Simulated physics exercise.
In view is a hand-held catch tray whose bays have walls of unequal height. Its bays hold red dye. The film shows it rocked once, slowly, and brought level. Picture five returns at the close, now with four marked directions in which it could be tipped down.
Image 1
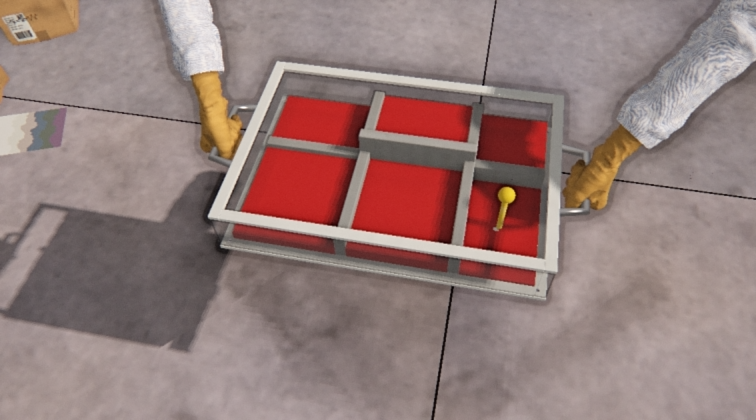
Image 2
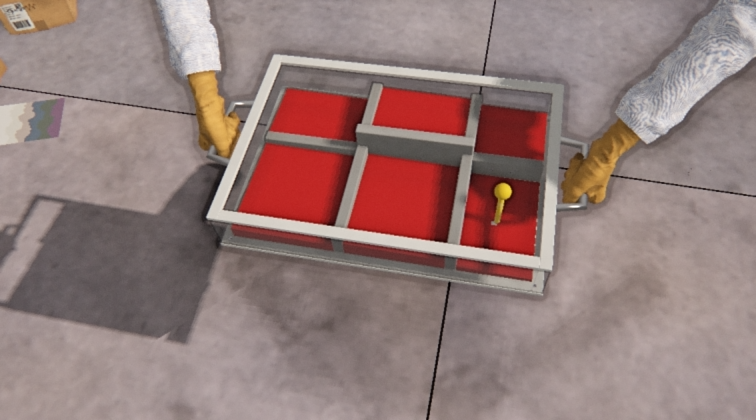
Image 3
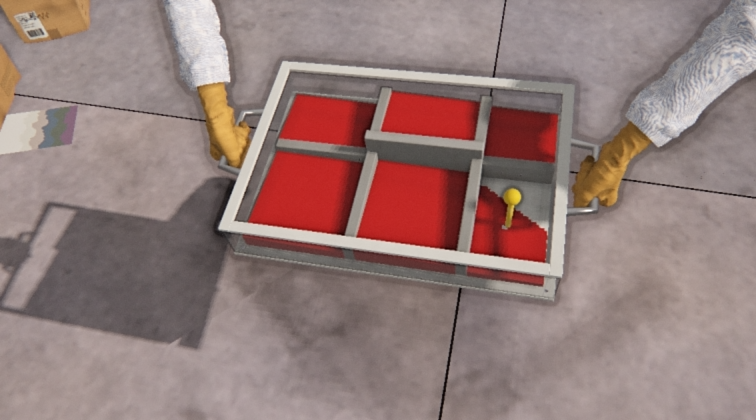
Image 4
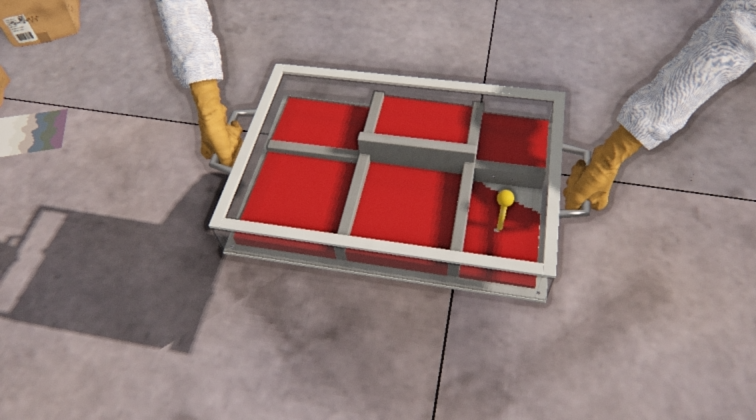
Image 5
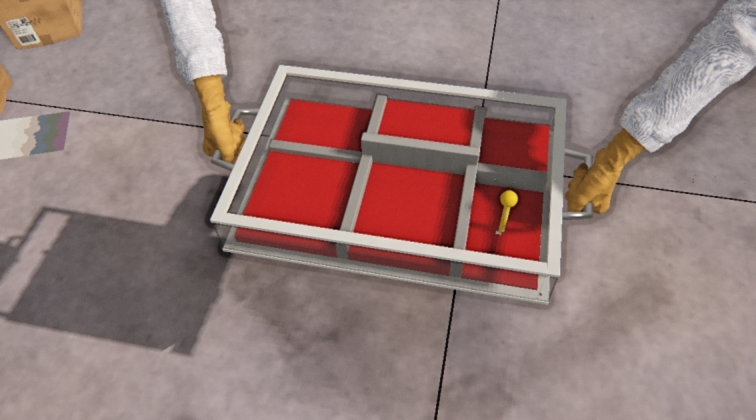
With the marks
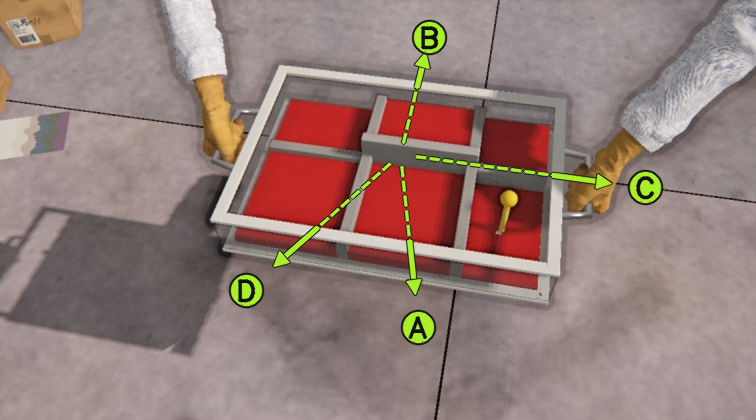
On a grey tiled floor, gloved hands held a divided tray of red dye, rocked it slightly so the dye drew partly back around a yellow peg at front right, then brought it level again.
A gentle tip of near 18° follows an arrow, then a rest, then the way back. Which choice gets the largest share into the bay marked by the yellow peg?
Go for A.
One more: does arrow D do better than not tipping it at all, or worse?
Better.
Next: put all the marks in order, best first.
Best to worst: A, C, D, B.
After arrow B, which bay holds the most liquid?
It is the back middle one.
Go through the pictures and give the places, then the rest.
The tray is level; deepest in the back middle bay, at (423, 126), shallowest in the front right; yellow peg at (507, 195), in the first picture.
Tipped about 4° down to the front left; no wall is crossed, in the second picture.
Tipped about 6° down to the front left; no wall is crossed; yellow peg at (512, 197), in the third picture.
Tipped about 3° down to the front left; no wall is crossed, in the fourth picture.
The tray is level; deepest in the back middle bay, at (425, 129), shallowest in the front right; yellow peg at (509, 199), in the fifth picture.
On the marked copy, A ends at (414, 289); B ends at (424, 57); C ends at (606, 182); D ends at (277, 263).
With A, about 21 % of the liquid ends in the peg's bay; nothing spills.
With B, about 4 % of the liquid ends in the peg's bay; nothing spills.
With C, about 16 % of the liquid ends in the peg's bay; nothing spills.
With D, about 10 % of the liquid ends in the peg's bay; nothing spills.
